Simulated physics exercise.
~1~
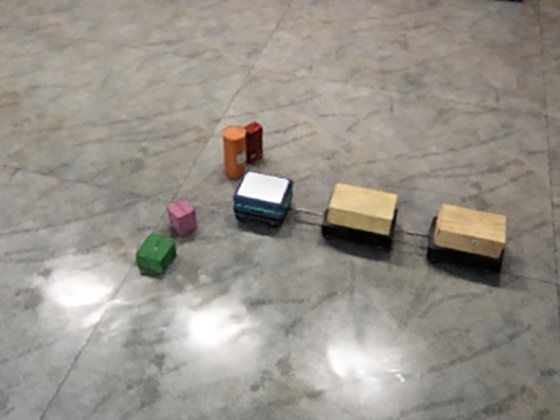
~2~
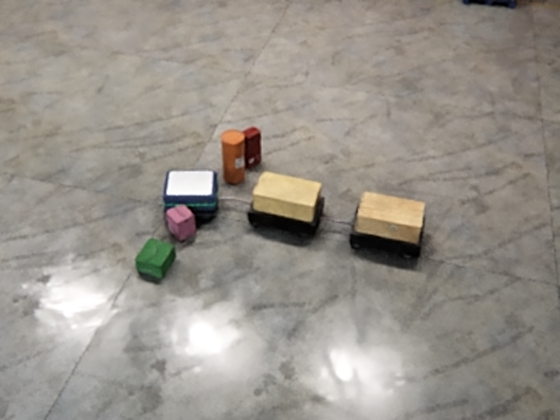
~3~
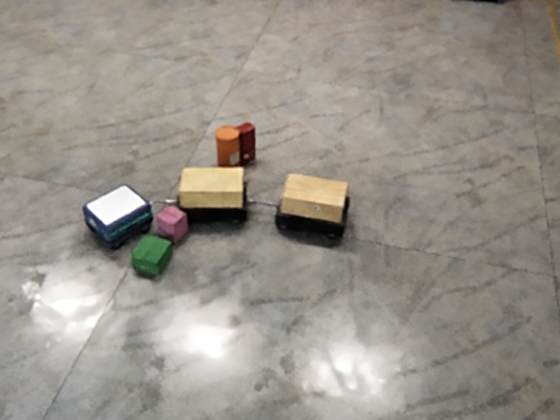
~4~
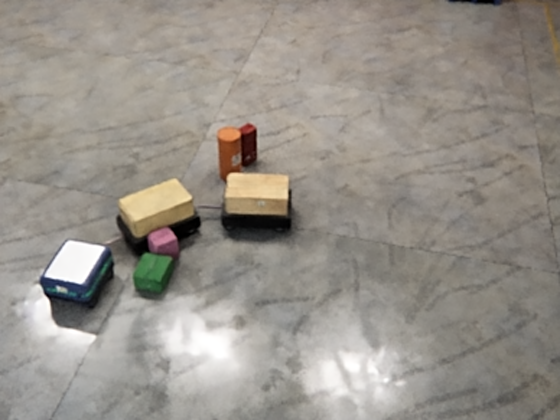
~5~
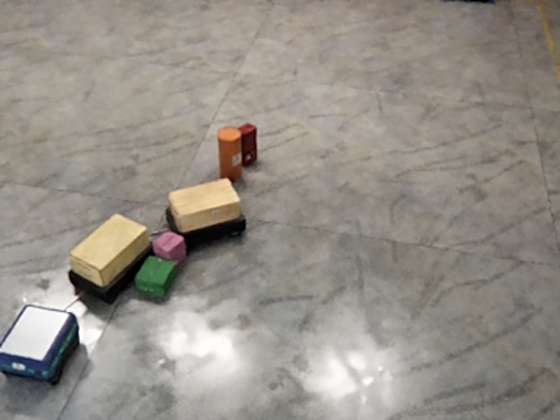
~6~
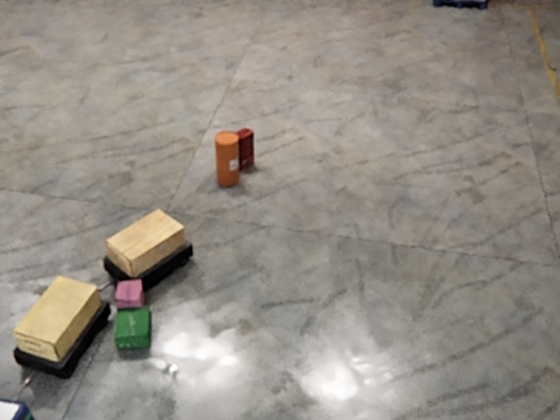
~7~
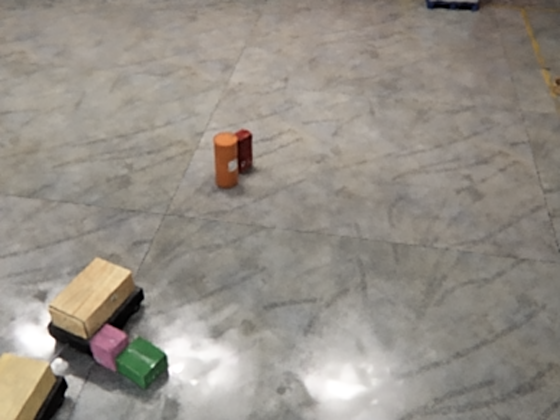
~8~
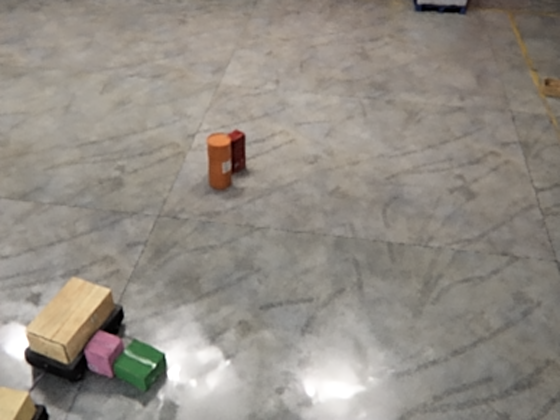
On a grey, marked floor, a small blue tug tows two carts with wooden loads leftward and curves toward the lower left, the carts pushing a pink box and a green box along, while an orange drum and a red box stay standing where they are.
